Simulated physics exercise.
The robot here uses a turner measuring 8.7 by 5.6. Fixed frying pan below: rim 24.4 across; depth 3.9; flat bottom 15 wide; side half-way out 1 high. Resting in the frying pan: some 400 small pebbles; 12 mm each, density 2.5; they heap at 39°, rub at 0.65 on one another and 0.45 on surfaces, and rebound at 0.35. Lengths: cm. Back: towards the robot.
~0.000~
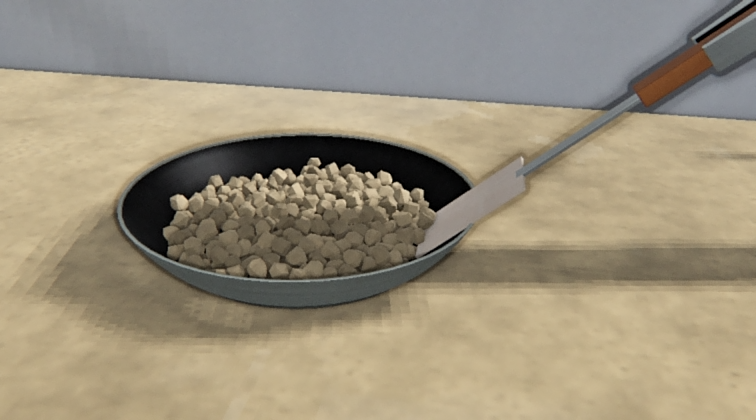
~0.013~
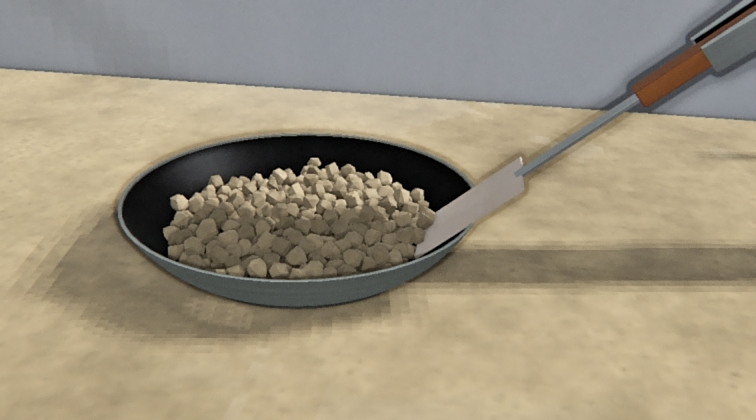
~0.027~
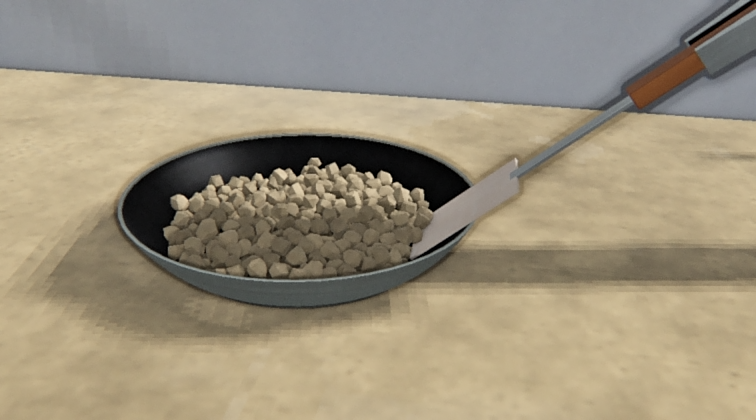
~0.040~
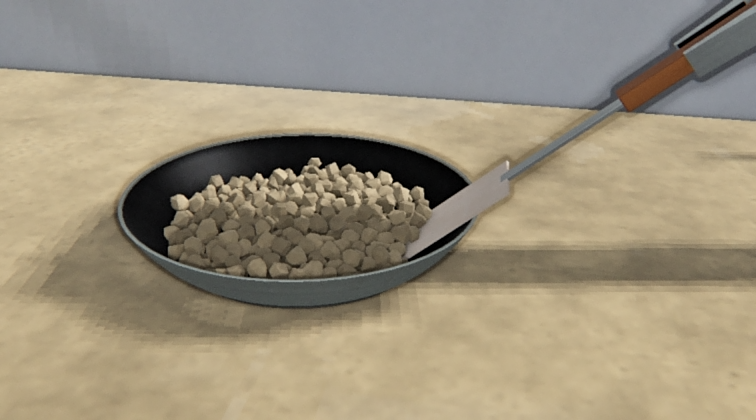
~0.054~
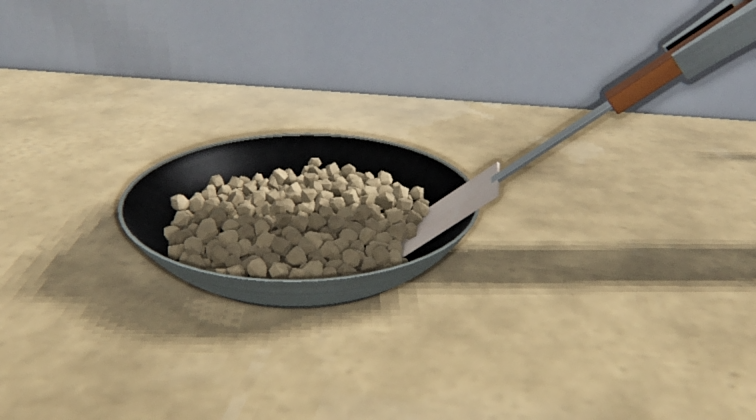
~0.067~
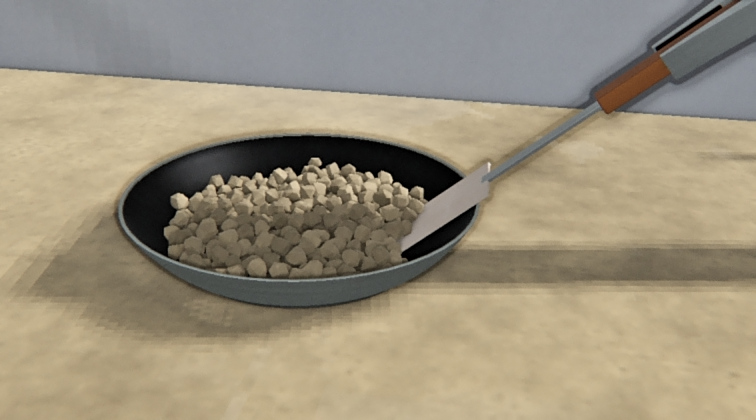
On a mottled beige surface, a robot-held turner sliding slightly left inside a dark frying pan heaped with small, barely shifting pebbles.
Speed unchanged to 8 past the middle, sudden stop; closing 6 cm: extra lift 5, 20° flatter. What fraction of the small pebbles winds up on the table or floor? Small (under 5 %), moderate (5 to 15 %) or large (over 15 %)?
Moderate.
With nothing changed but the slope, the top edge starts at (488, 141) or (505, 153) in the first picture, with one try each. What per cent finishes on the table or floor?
Some 10 and 10 per cent.
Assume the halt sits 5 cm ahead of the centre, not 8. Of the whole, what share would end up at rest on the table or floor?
In that case about 0 percent ends on the table or floor.
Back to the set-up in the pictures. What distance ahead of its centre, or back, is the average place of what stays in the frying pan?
Roughly 3.5 centimetres ahead.
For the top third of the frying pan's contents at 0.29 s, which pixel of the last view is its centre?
The middle sits at approx. (190, 183).
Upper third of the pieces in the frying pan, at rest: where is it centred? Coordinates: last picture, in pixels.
It is centred near (189, 192) in the last view.
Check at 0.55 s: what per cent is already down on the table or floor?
8 per cent.
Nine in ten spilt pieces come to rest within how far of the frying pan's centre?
Around 20 centimetres from the centre.
By 0.18 s, sloping 41°, highest piece 5 above the table; 396 in the frying pan.
By 0.29 s, sloping 33°, highest piece 6 above the table; 385 in the frying pan, 3 on the table or floor, 8 on the blade or in flight.
By 0.55 s, sloping 21°, highest piece 6 above the table; 360 in the frying pan, 34 on the table or floor, 2 on the blade or in flight.
By 1.60 s, sloping 21°, highest piece 6 above the table; 358 in the frying pan, 38 on the table or floor.
Final count, 358 in the frying pan, 38 on the table or floor. That is 10 % on the table or floor.
